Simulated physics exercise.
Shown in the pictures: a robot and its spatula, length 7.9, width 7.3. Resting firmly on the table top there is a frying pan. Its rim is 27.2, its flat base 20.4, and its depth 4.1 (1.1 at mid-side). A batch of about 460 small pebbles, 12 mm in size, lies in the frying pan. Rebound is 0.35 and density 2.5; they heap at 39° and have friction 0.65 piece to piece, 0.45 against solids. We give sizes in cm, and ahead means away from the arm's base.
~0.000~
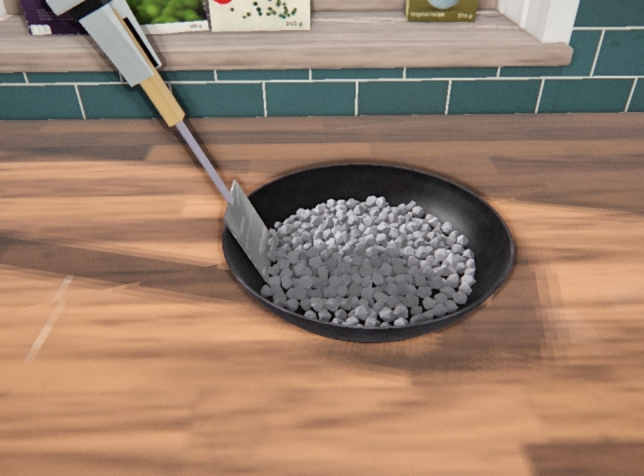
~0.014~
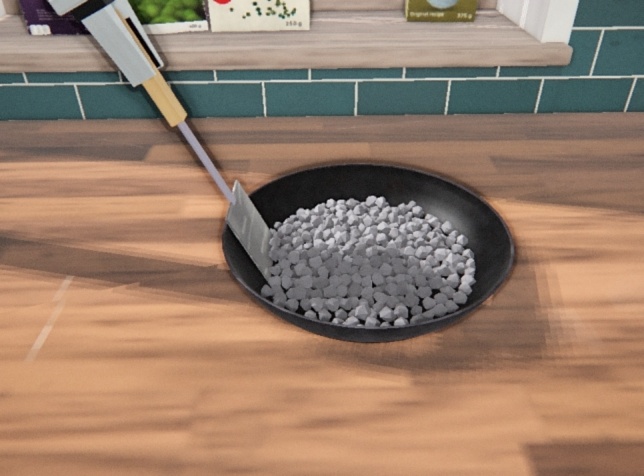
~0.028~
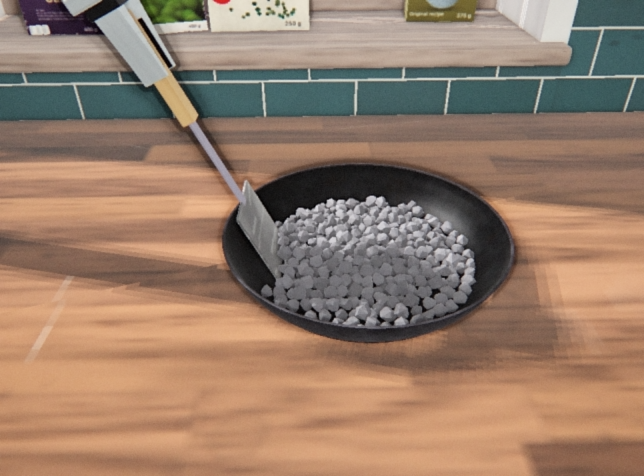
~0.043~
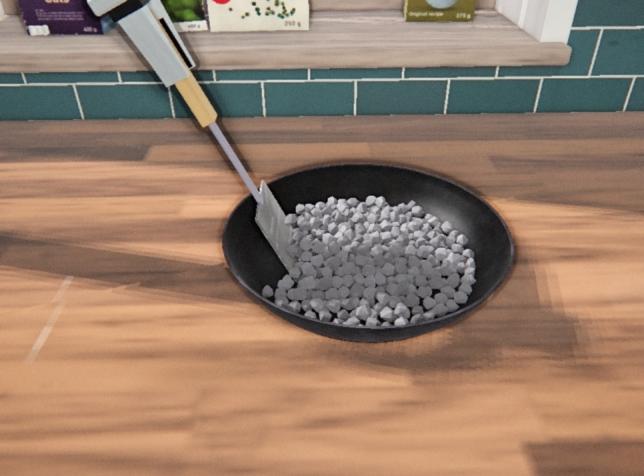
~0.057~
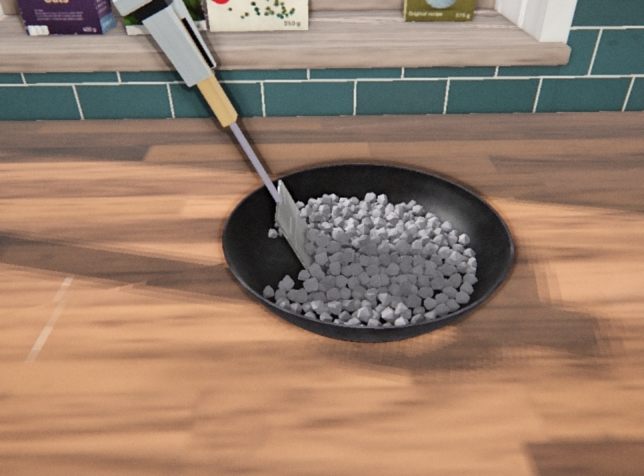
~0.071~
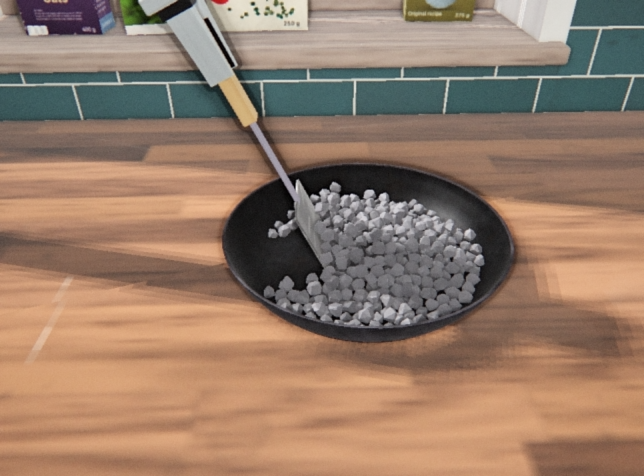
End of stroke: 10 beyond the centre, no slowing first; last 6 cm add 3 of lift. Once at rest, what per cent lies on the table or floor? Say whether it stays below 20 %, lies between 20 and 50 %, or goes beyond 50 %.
It lies between 20 and 50 %.
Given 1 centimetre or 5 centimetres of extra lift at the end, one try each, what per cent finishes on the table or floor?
Roughly 30 % and then 25 %.
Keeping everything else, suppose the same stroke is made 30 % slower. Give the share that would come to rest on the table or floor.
25 %.
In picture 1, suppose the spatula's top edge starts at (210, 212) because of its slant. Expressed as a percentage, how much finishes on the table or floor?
Spill: Approx. 25 per cent.
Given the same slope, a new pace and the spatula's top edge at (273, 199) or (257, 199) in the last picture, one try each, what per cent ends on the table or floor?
I'd estimate close to 25 and 15 in a hundred.
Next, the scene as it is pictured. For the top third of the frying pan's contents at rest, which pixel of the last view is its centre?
It is centred near (433, 242) in the last view.
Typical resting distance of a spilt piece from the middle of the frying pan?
36 cm.
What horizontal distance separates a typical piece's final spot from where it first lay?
The figure is about 5 cm.
After 0.11 s, sloping 65°, highest piece 8 above the table; 460 in the frying pan.
After 0.14 s, sloping 65°, highest piece 9 above the table; 459 in the frying pan, 1 on the blade or in flight.
After 0.36 s, sloping 65°, highest piece 13 above the table; 333 in the frying pan, 64 on the table or floor, 63 on the blade or in flight.
After 1.41 s, sloping 65°, highest piece 5 above the table; 333 in the frying pan, 127 on the table or floor.
In the end, 333 in the frying pan, 127 on the table or floor. That is 28 % on the table or floor.
